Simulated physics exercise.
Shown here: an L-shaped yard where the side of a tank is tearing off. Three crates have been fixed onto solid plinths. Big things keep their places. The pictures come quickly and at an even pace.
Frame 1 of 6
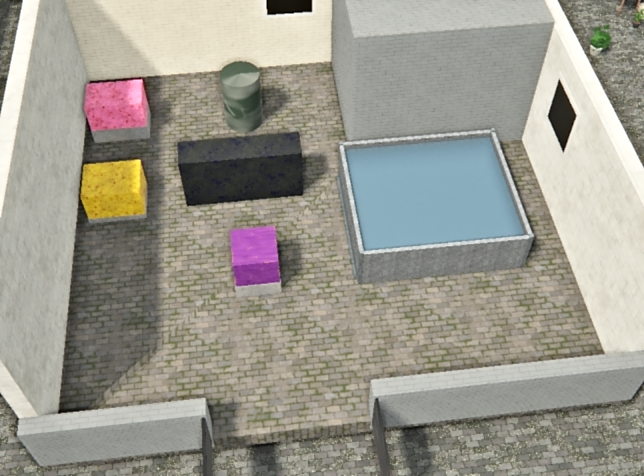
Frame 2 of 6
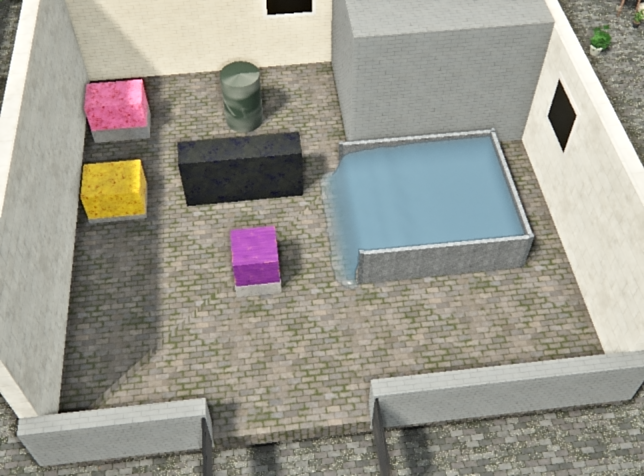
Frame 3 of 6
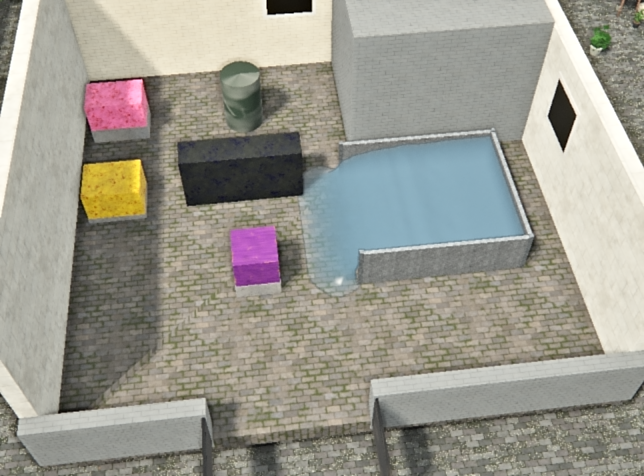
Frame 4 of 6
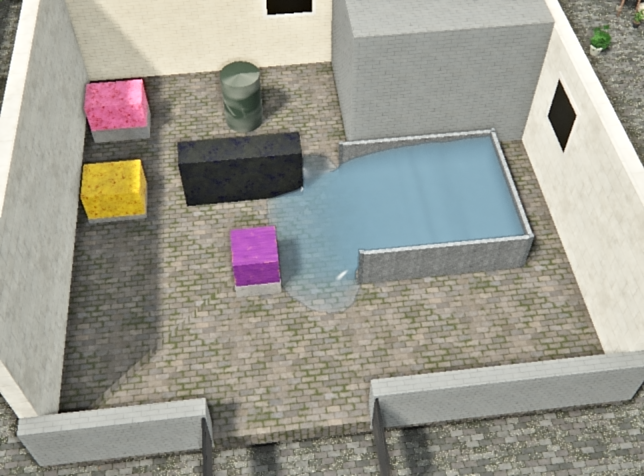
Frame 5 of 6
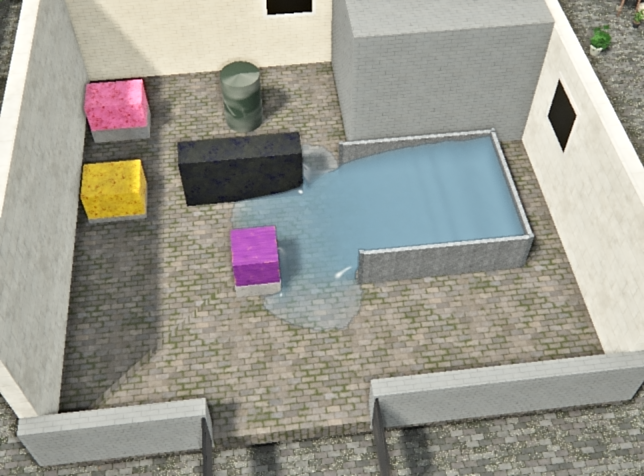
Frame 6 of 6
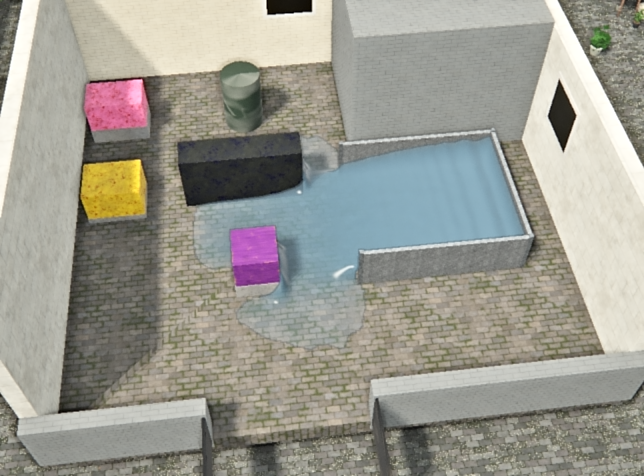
In a walled, brick-paved yard, a rectangular tank of still blue water sits near pink, yellow and purple-topped blocks, a dark block and a green barrel. The tank's left side gives way and water pours out leftward, then spreads across the paving around the purple block and along the dark one.
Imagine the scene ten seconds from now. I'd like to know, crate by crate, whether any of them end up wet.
Here is how they end up: The yellow crate gets wet; the pink crate is left dry; the purple crate gets wet.
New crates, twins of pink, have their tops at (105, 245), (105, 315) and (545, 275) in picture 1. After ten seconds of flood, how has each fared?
In that order: Is soaked, stays dry, is safe.
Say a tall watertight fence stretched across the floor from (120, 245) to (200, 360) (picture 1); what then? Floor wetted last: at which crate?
That is the pink crate.
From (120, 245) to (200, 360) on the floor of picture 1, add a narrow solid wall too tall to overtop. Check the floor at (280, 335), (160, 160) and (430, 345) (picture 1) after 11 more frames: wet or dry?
Outcome by spot, in order - watered, watered, unwatered.
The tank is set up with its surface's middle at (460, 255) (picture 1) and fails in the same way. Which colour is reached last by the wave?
My pick is the pink one.
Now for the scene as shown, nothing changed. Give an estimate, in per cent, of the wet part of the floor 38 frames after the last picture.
Roughly 80 percent, I'd say.
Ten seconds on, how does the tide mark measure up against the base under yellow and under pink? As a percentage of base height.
Respectively 250 % and 60 %.
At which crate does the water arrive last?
Clearly the pink-painted one.
A moment on, water covers 30 % of the floor; the yellow crate water round its plinth, the pink crate not reached, the purple crate water round its plinth.
Next, water covers 55 % of the floor; the yellow crate water round its plinth, the pink crate water round its plinth, the purple crate water round its plinth.
Then, water covers 70 % of the floor; the yellow crate water round its plinth, the pink crate water round its plinth, the purple crate water round its plinth.
Later, water covers 80 % of the floor; the yellow crate water round its plinth, the pink crate water round its plinth, the purple crate water round its plinth.
In the end, water covers 100 % of the floor; the yellow crate was topped, the pink crate stayed above the water, the purple crate was topped.
